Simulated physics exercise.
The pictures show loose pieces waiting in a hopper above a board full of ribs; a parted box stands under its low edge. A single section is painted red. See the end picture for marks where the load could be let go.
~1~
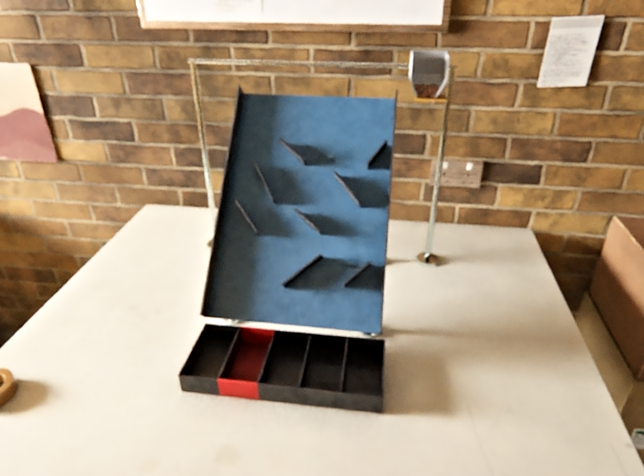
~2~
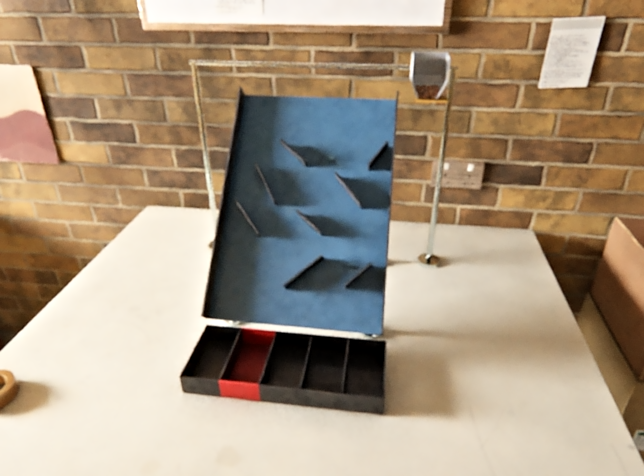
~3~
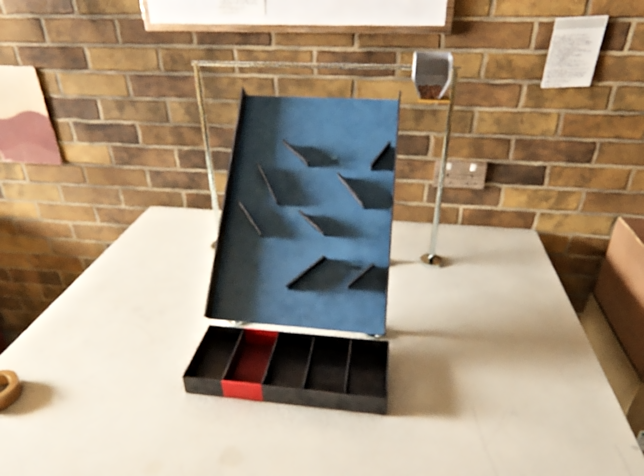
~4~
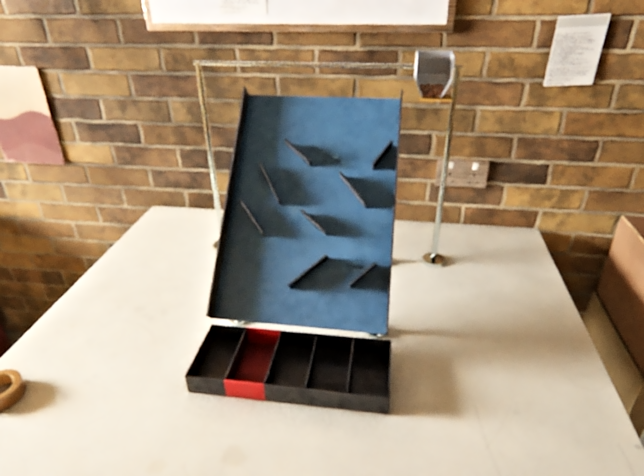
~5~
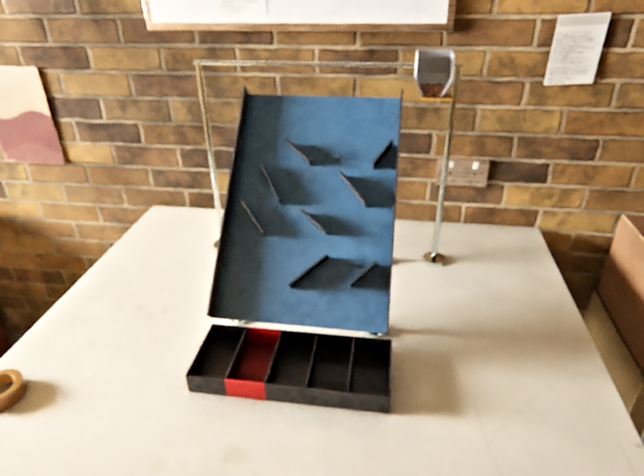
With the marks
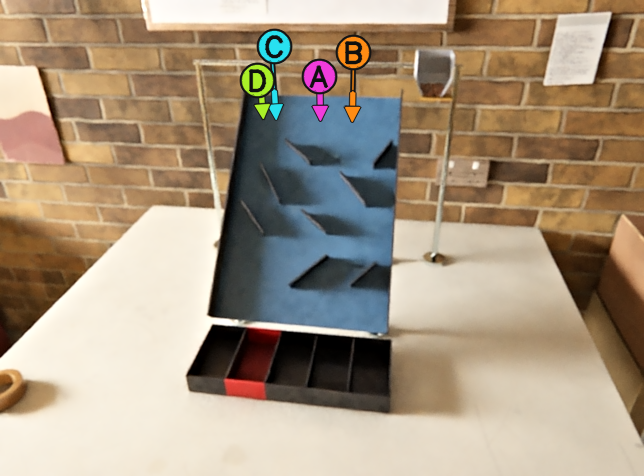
Nothing moves apart from a very slight shift of the view, as a tilted blue board with dark ribs stands on a pale table below a small raised hopper, behind a black five-section box with one red section.
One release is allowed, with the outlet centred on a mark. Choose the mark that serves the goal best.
Mark C.
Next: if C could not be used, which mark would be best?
Mark D.
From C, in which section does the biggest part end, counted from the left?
It is the second one.
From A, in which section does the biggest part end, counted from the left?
It is the fourth one.
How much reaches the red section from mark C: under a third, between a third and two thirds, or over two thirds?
Between a third and two thirds.
On the marked copy, mark A meets the board at (320, 115); mark B meets the board at (352, 116); mark C meets the board at (275, 114); mark D meets the board at (262, 113).
With A, only a few in the red section, all but a few in other sections.
With B, none at all in the red section, the whole lot in other sections.
With C, close to two thirds in the red section, close to a third in other sections.
With D, close to half in the red section, close to half in other sections.
